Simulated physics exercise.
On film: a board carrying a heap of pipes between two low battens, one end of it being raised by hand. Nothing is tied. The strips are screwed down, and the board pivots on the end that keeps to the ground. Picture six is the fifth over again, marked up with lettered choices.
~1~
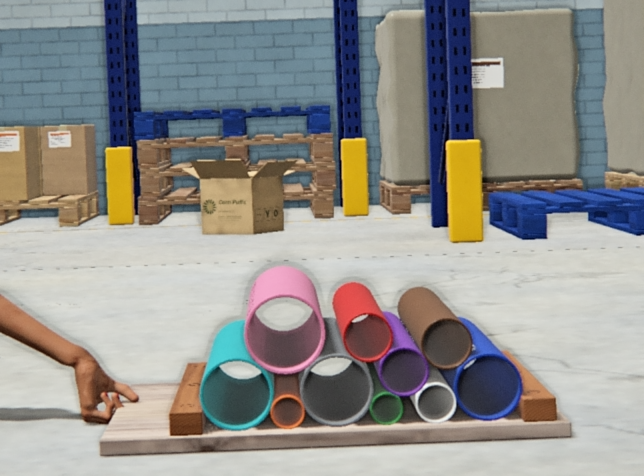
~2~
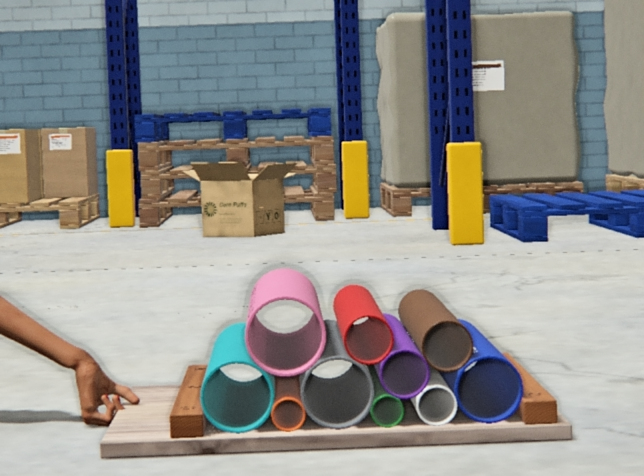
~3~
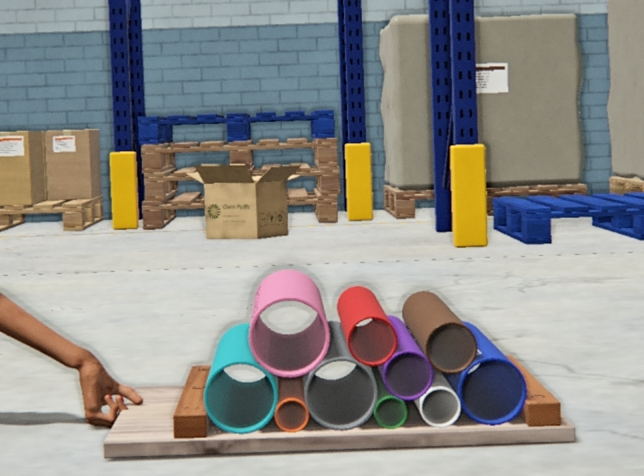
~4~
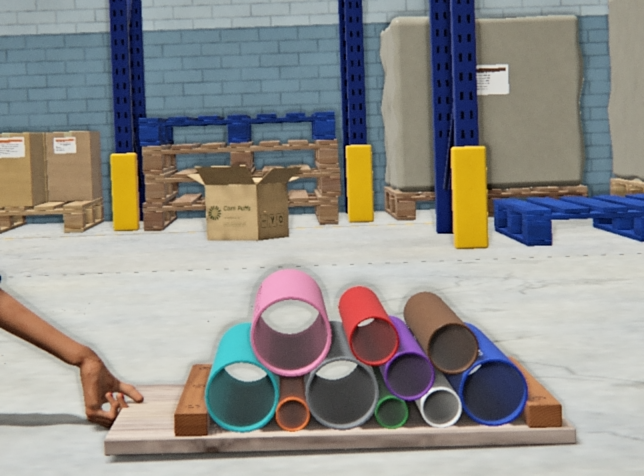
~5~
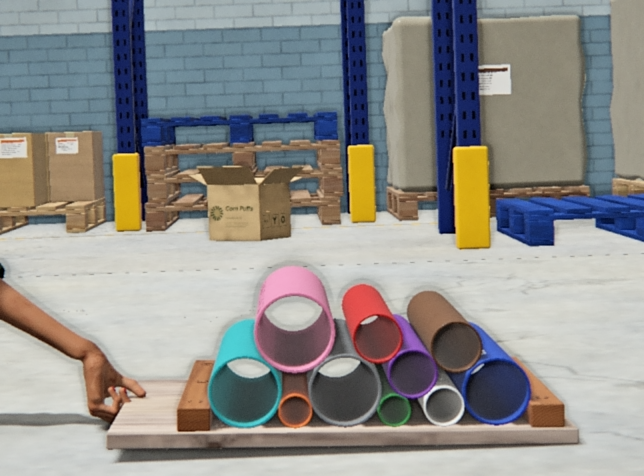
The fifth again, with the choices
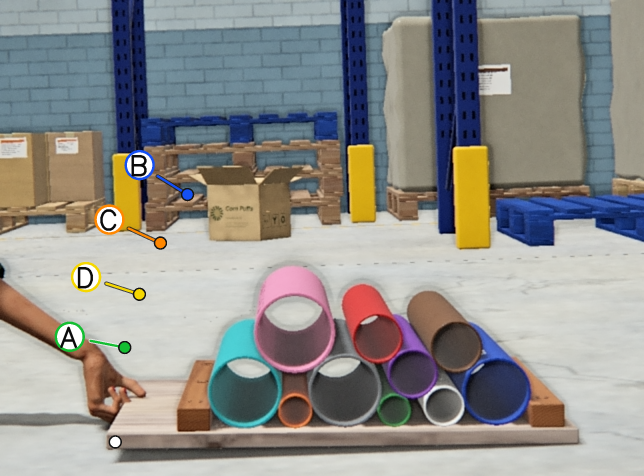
A heap of coloured pipes rests on a pale board on a light warehouse floor, seen from the front, with racking, cartons and pallets behind. Pink, red and brown pipes sit above turquoise, orange, grey, purple, green, white and blue ones, between two wooden strips. A hand at left stays on the board's end, board and pipes barely moving, while the view shifts very slightly.
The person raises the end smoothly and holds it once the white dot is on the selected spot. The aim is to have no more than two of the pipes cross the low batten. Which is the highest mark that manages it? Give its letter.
Raise it to B.
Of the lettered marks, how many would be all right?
Four of the four.
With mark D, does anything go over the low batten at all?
At D: No.
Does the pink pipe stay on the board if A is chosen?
Yes, with A.
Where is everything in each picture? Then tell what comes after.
Orange pipe (288, 412); grey pipe (337, 391); green pipe (387, 409), in the first picture.
Green pipe (387, 411); white pipe (437, 406), in the second picture.
Board (334, 401); turquoise pipe (241, 397); purple pipe (408, 376), in the third picture.
Board (335, 401); turquoise pipe (242, 396); orange pipe (293, 415), in the fourth picture.
Board (337, 398); turquoise pipe (245, 392); orange pipe (295, 411), in the fifth picture.
On the copy, A at (124, 348); B at (187, 194); C at (160, 243); D at (140, 294); the white dot at (115, 442).
On B. First, board at 19°.
Then, board at 34°.
Finally, board at 34°, one over the low batten (brown).
By contrast, A none over the low batten; C none over the low batten; D none over the low batten.
